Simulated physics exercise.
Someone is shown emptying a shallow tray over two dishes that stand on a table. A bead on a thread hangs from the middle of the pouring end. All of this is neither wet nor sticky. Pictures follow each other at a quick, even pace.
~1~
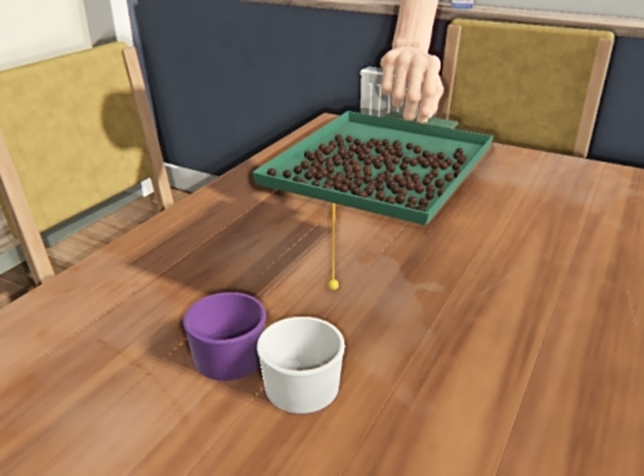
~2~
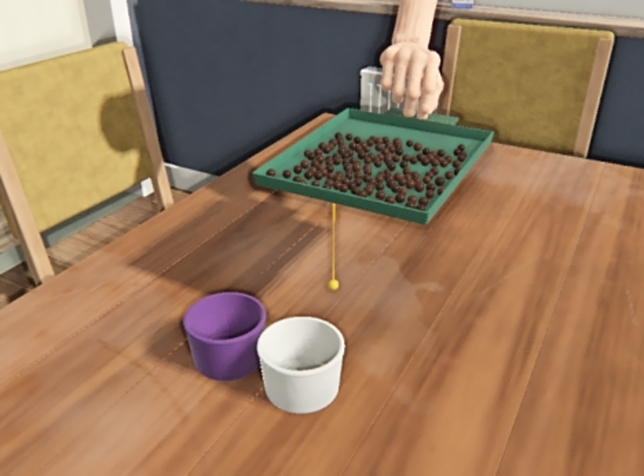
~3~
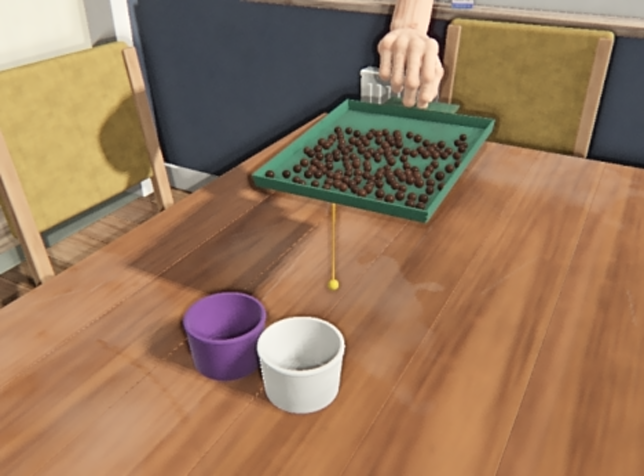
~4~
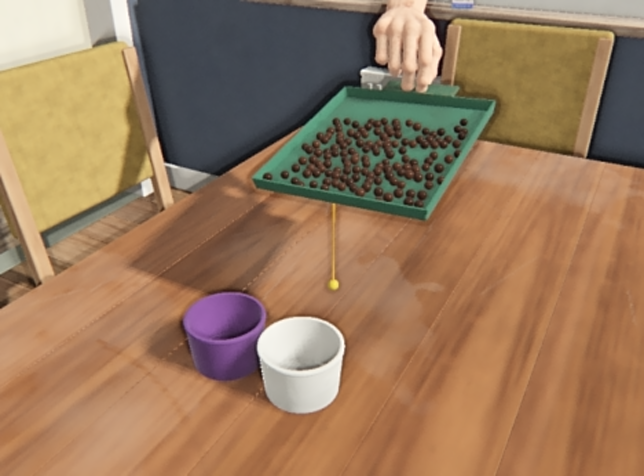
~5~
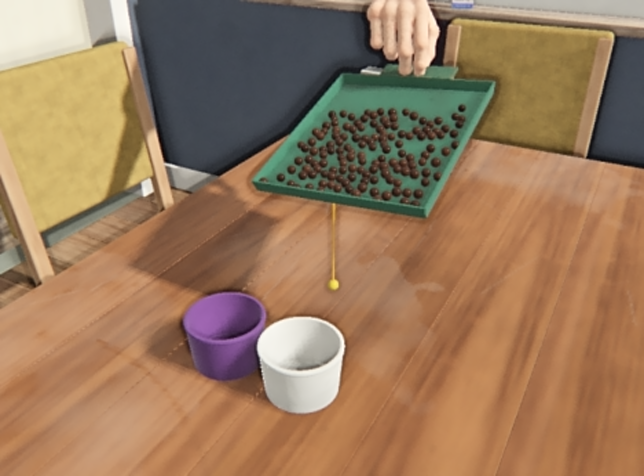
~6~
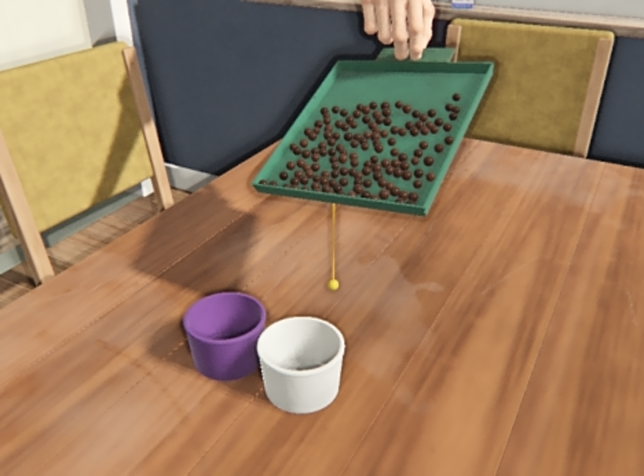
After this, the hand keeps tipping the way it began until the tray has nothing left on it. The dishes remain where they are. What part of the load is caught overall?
Catch is a minority.
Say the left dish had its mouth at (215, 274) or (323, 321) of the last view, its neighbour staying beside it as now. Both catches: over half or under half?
For the two places in order: A majority share, a minority share.
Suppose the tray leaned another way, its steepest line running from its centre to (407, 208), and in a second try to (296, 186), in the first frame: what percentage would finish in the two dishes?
0 and 0 per cent, in that order.
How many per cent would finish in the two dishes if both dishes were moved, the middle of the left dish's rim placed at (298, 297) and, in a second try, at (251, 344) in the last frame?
I'd say about 40 percent, followed by about 0 percent.
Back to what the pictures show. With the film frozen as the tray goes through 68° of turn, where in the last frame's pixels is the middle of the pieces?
About (312, 173).
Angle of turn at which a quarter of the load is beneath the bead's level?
I'd say close to 90 degrees.
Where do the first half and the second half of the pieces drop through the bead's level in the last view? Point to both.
Starting near (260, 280), moving on to near (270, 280).
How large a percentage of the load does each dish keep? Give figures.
Looks like close to 10 % lands in the left dish and close to 10 % in the right one.
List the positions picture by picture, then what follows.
Corners of the pouring end near (256, 172) and (427, 212), level; middle of the load near (367, 170), chocolate balls; left dish near (203, 355); right dish near (280, 386); bead on its thread near (333, 285), in the first frame.
Corners of the pouring end near (255, 172) and (427, 211), level; middle of the load near (367, 168), in the second frame.
Corners of the pouring end near (255, 174) and (426, 210), tipped barely, lowest at the left corner; middle of the load near (367, 164), in the third frame.
Corners of the pouring end near (254, 177) and (425, 208), tipped a little, lowest at the left corner; middle of the load near (365, 159), in the fourth frame.
Corners of the pouring end near (254, 180) and (424, 207), tipped clearly, lowest at the left corner; middle of the load near (361, 156), near half on the move, in the fifth frame.
Corners of the pouring end near (254, 183) and (423, 205), tipped clearly, lowest at the left corner; middle of the load near (353, 157), all but a few on the move; left dish near (203, 355); right dish near (280, 386), in the sixth frame.
Shortly afterwards, tray tipped steeply; all but a few on the tray; only a few in the left dish; only a few outside both; a little in the air.
Next, tray tipped past a quarter turn; a little on the tray; a little in the right dish; a little in the left dish; near half outside both; near a quarter in the air.
Some moments later, tray tipped past a quarter turn; a little in the right dish; a little in the left dish; the bulk outside both.
In the end, tray tipped past a quarter turn; a little in the right dish; a little in the left dish; the bulk outside both.
